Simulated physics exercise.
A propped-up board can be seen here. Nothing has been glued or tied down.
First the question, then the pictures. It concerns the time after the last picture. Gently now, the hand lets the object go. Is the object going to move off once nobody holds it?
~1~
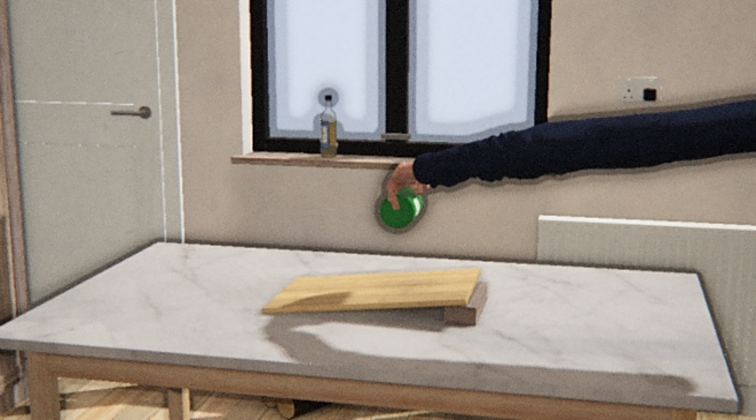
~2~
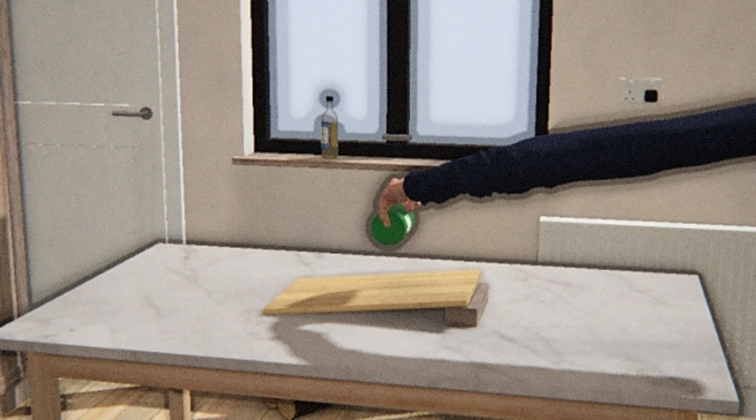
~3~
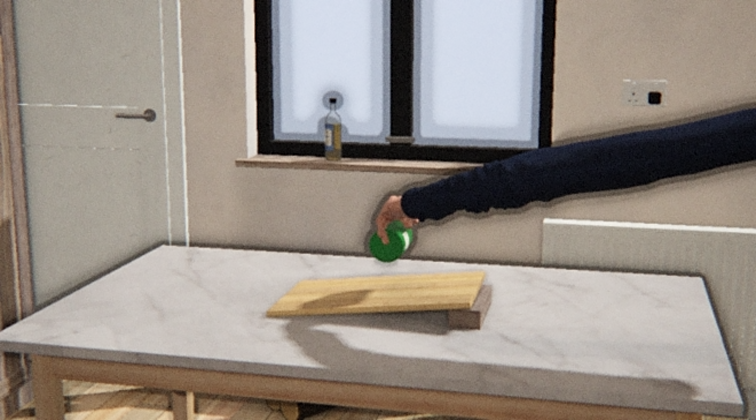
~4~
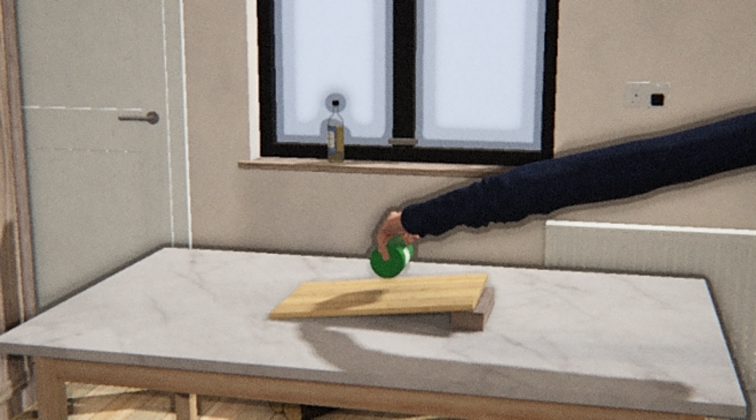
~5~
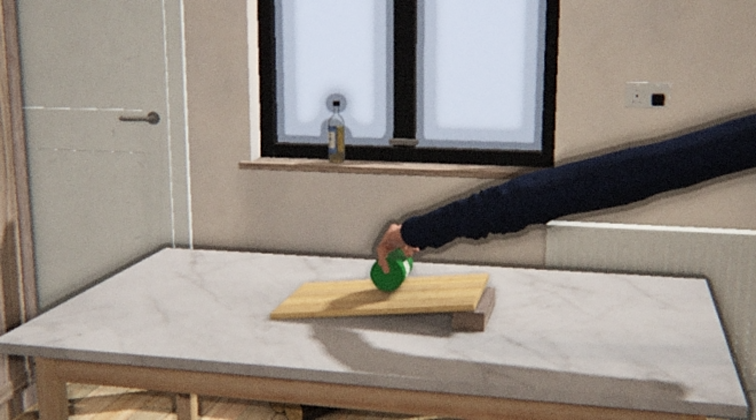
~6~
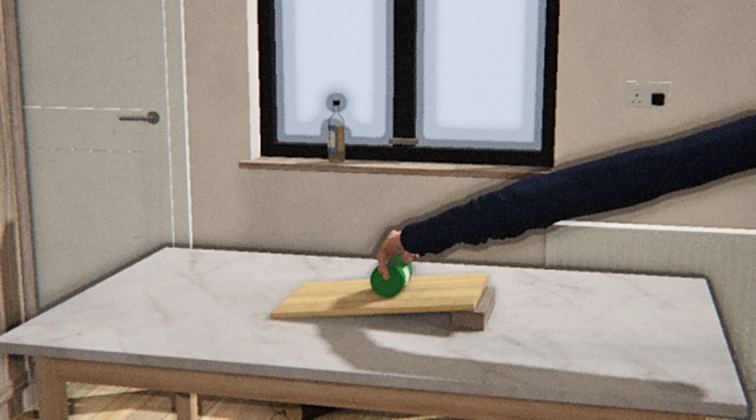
Once it's free, it descends.
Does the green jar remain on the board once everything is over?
Off the top.
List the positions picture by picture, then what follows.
The first frame shows on its way; green jar (401, 207).
The second frame shows on its way; green jar (393, 224).
The third frame shows on its way; green jar (391, 241).
The fourth frame shows on its way; green jar (392, 257).
The fifth frame shows on its way; green jar (392, 269).
The sixth frame shows in place under the hand; green jar (392, 275).
Then, 0.90 s later than the last frame, green jar moved well along near (309, 280).
Then, 1.50 s later than the last frame, green jar now off the board.
Then, 2.20 s later than the last frame, things are still on the move.
Then, 2.50 s later than the last frame, as before.
When it is over, off the board, green jar. The green jar goes downhill.
